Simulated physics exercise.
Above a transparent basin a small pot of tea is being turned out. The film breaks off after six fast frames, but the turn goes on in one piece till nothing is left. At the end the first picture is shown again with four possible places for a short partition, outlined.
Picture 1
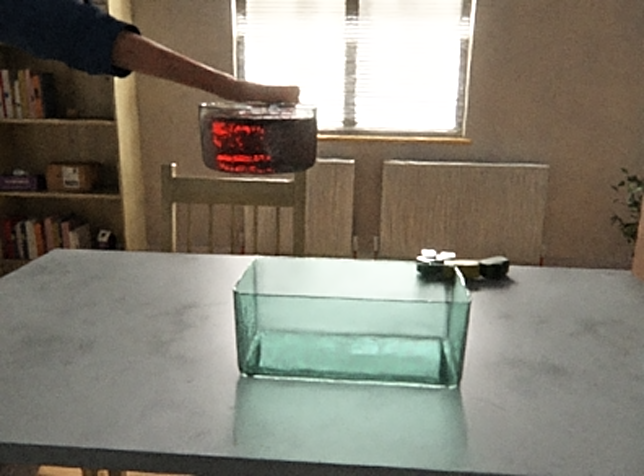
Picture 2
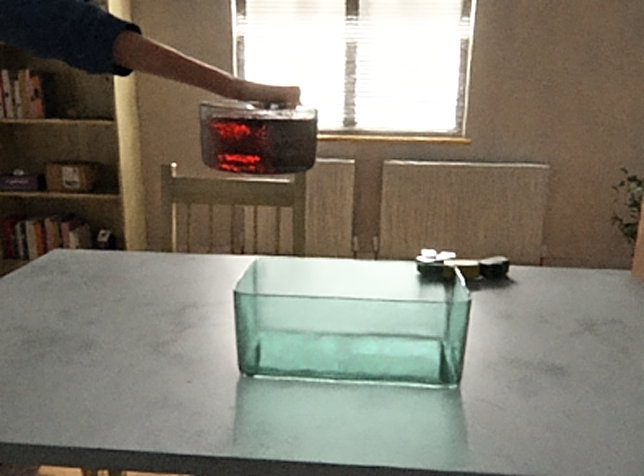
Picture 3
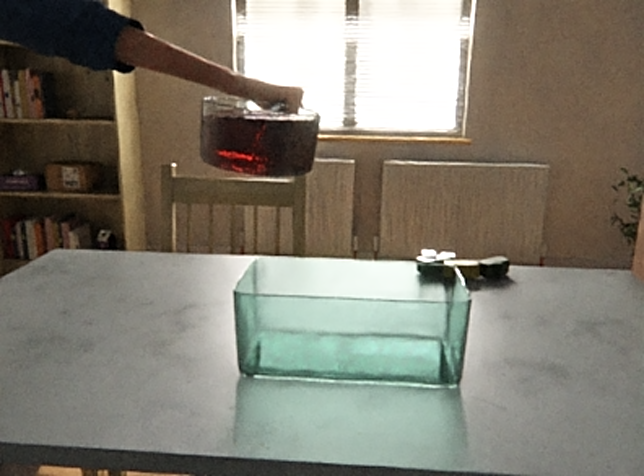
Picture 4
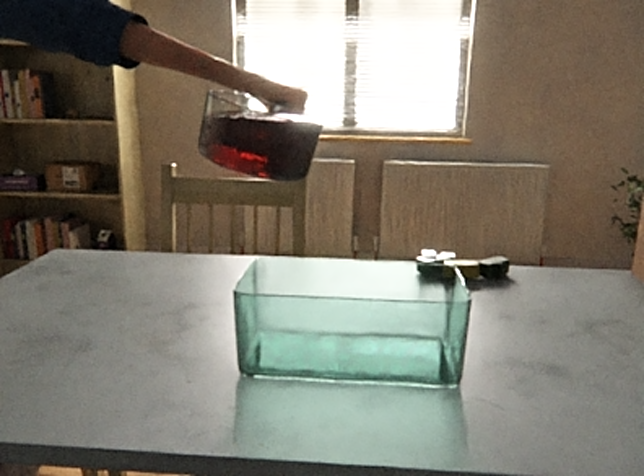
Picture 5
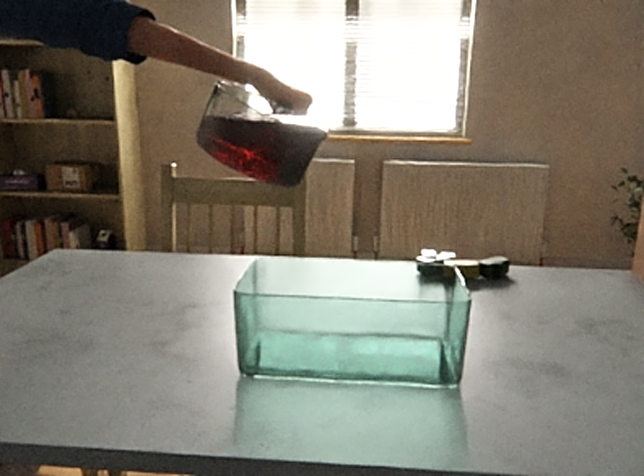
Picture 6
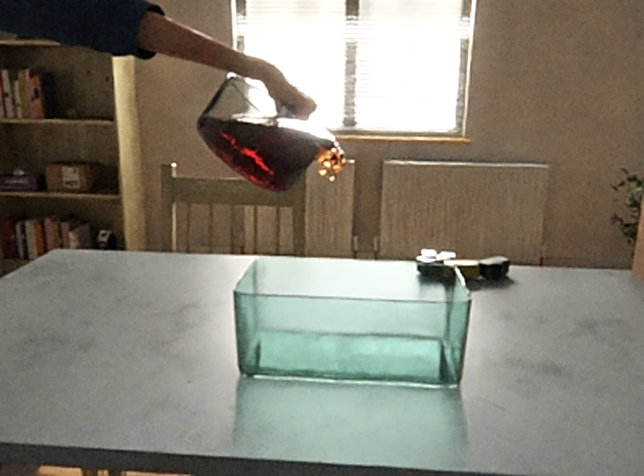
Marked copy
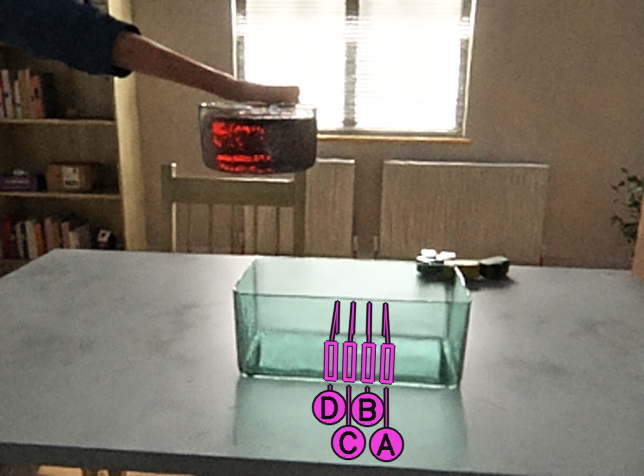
A hand reaching in from the upper left holds a small clear pot of dark red tea above a greenish transparent basin on a grey table, seen from the front by a still camera. Behind are a bright window, a pale chair, radiators and bookshelves at left. The pot stays nearly level, then tilts steadily rightward until amber tea spills over its lip.
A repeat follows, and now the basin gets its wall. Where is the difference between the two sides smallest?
The answer is position B.
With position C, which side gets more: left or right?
More ends on the right.
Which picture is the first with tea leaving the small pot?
In picture 5.
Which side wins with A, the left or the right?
The left side.
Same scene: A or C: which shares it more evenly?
Position C.
In magenta, A at (386, 388); B at (367, 387); C at (348, 386); D at (330, 385).
With A, about 74 % ends left of the wall and 22 % right of it; 5 % is lost outside.
With B, about 52 % ends left of the wall and 45 % right of it; 3 % is lost outside.
With C, about 34 % ends left of the wall and 64 % right of it.
With D, about 22 % ends left of the wall and 76 % right of it.
